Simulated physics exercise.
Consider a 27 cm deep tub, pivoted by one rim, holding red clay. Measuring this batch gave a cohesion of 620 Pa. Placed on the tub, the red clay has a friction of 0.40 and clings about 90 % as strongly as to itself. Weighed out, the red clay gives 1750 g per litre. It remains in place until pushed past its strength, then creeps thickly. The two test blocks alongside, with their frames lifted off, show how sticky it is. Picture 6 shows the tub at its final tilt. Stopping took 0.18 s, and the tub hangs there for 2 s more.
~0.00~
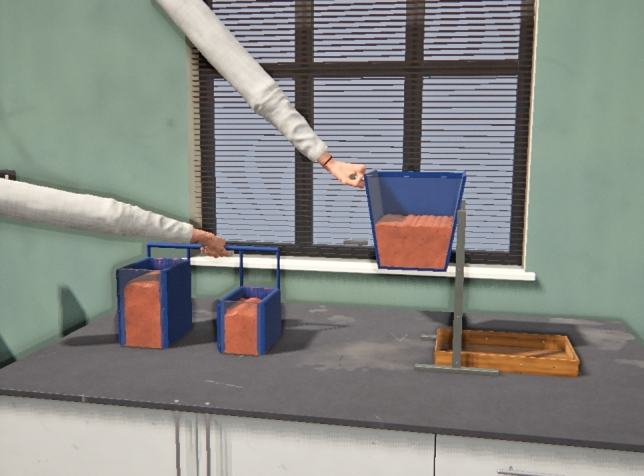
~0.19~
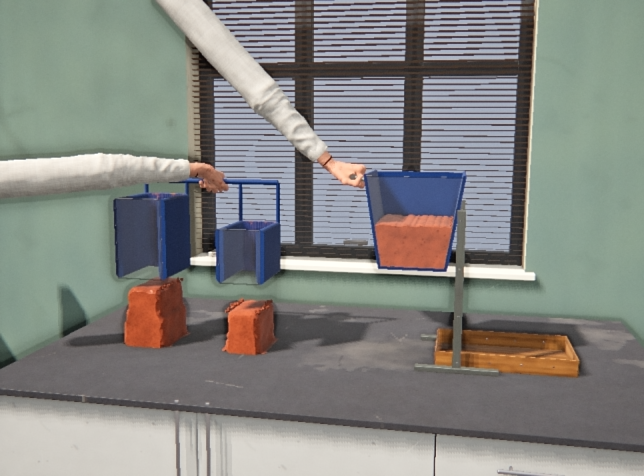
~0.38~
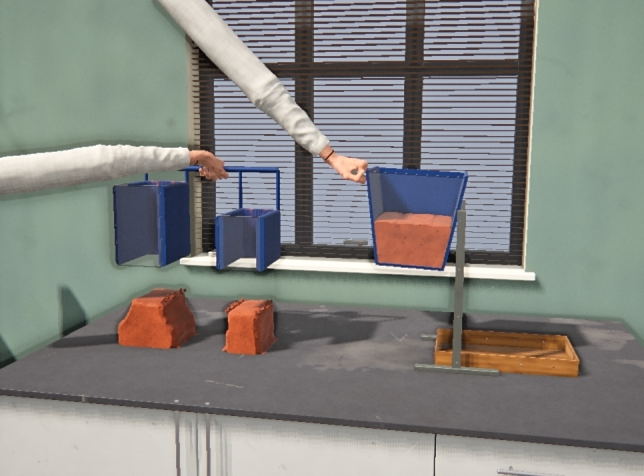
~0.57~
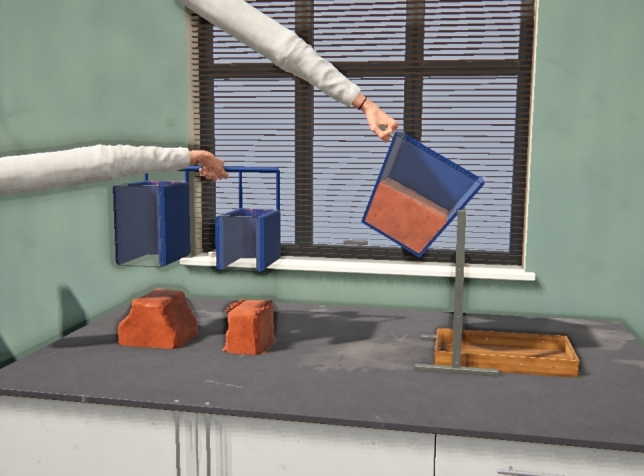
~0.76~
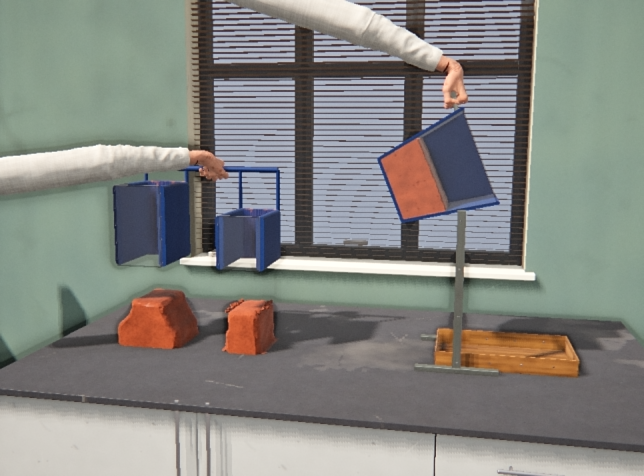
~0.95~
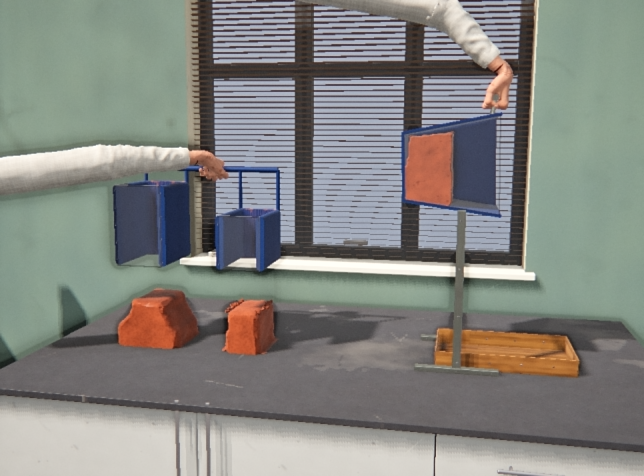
A hand lifts two blue open moulds off red clay blocks on a grey worktop, and the left block slumps; then another hand swings a blue tub of red clay up and rightward onto its side, above a wooden tray.
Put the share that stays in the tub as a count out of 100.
The share that stays is about 100 out of 100.
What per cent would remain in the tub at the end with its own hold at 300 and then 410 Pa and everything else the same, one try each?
In that order: 75 %, 75 %.
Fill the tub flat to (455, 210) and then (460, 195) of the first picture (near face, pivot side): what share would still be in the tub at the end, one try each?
The first fill leaves 70 % in the tub and the second leaves 60 %.
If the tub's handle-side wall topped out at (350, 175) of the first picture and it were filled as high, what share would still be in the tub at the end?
Roughly 60 %.
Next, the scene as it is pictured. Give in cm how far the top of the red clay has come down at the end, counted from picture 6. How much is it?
Roughly 8 cm.
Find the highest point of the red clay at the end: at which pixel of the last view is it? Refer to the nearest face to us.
It ends up highest close to (450, 163).
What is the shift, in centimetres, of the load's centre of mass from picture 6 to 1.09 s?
Displacement noted: Approx. 3 cm... about that.
By 1.09 s, the tub is at 88 degrees and holds 100 %.
By 1.26 s, the tub is at 88 degrees and holds 100 %.
By 1.43 s, the tub is at 88 degrees and holds 100 %.
By 1.60 s, the tub is at 88 degrees and holds 100 %.
By 2.95 s, at the end, the tub is at 88 degrees and holds 100 %.
